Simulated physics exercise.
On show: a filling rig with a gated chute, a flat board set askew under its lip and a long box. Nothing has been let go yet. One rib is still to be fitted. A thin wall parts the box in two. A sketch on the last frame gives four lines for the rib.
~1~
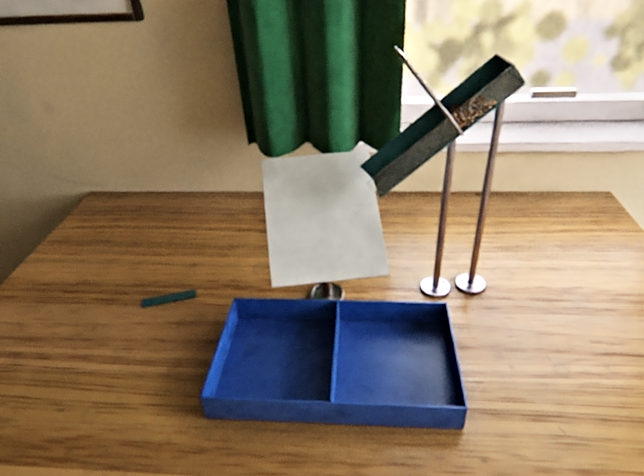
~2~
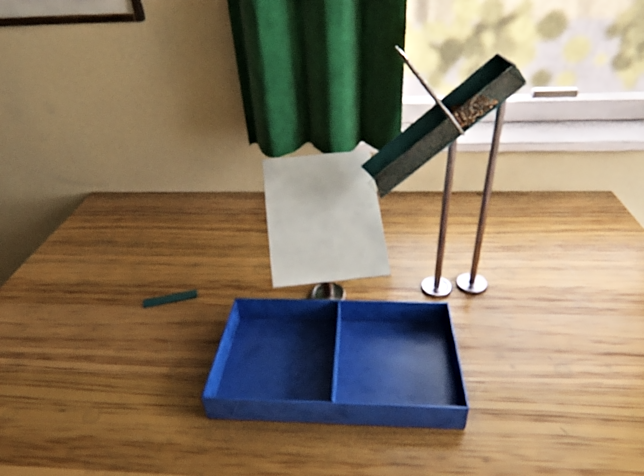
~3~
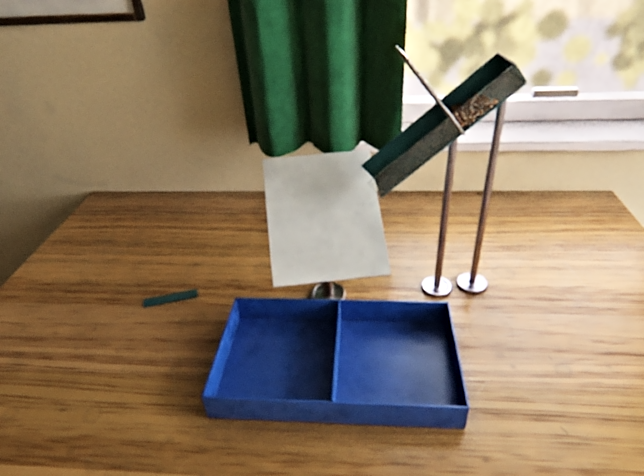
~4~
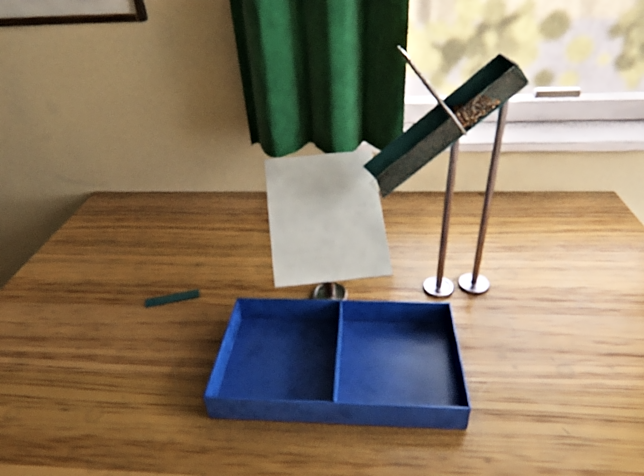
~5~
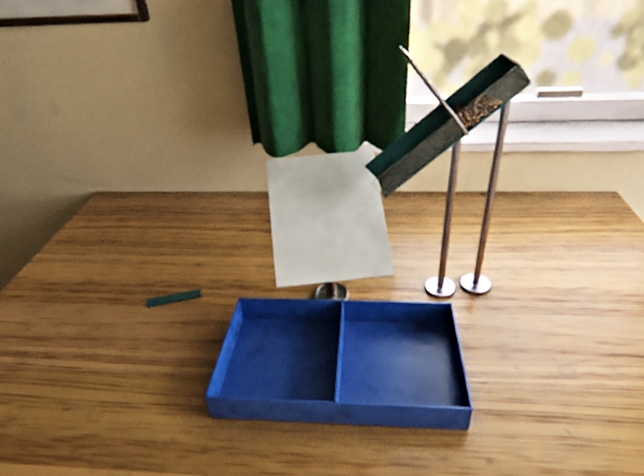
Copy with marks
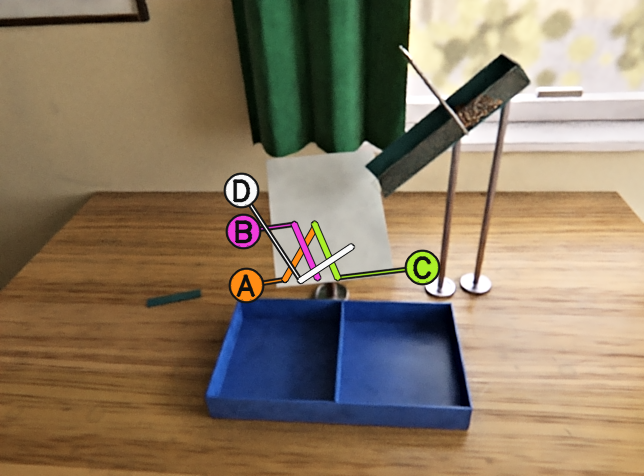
The clip opens on a wooden table with a blue box parted in two, a pale tilted board behind it, and a dark sloping chute on thin stands holding small brown pieces behind a rod. Through to the close, the pieces stay bunched there and nothing visibly moves beyond a very slight shift of the view.
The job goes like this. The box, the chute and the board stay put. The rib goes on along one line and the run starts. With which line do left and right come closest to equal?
The answer is line B.
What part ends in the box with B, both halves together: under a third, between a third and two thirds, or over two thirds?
It is over two thirds.
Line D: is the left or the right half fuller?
More lands on the left.
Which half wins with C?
Right.
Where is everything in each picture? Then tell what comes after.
The first frame shows load behind the gate at (466, 114), cereal balls; lip of the chute at (377, 189), sloping fairly steeply.
The second frame shows middle of the board at (324, 214), tilted fairly steeply; middle of its low edge at (332, 281); of its high edge at (316, 155).
The third frame shows front corners of the box at (202, 397) and (469, 407); front end of its middle wall at (332, 402).
The fourth frame shows middle of the load at (469, 113); lip at (380, 189).
The fifth frame shows middle of the load at (471, 113); lip at (381, 189).
On the marked copy, line A from (314, 228) to (284, 279); line B from (294, 224) to (317, 277); line C from (314, 223) to (337, 277); line D from (351, 246) to (300, 280).
For line A, of what is caught, most in the left half, a small part in the right.
For line B, of what is caught, about half in the left half, about half in the right.
For line C, of what is caught, a small part in the left half, nearly all in the right.
For line D, of what is caught, nearly all in the left half, a small part in the right.
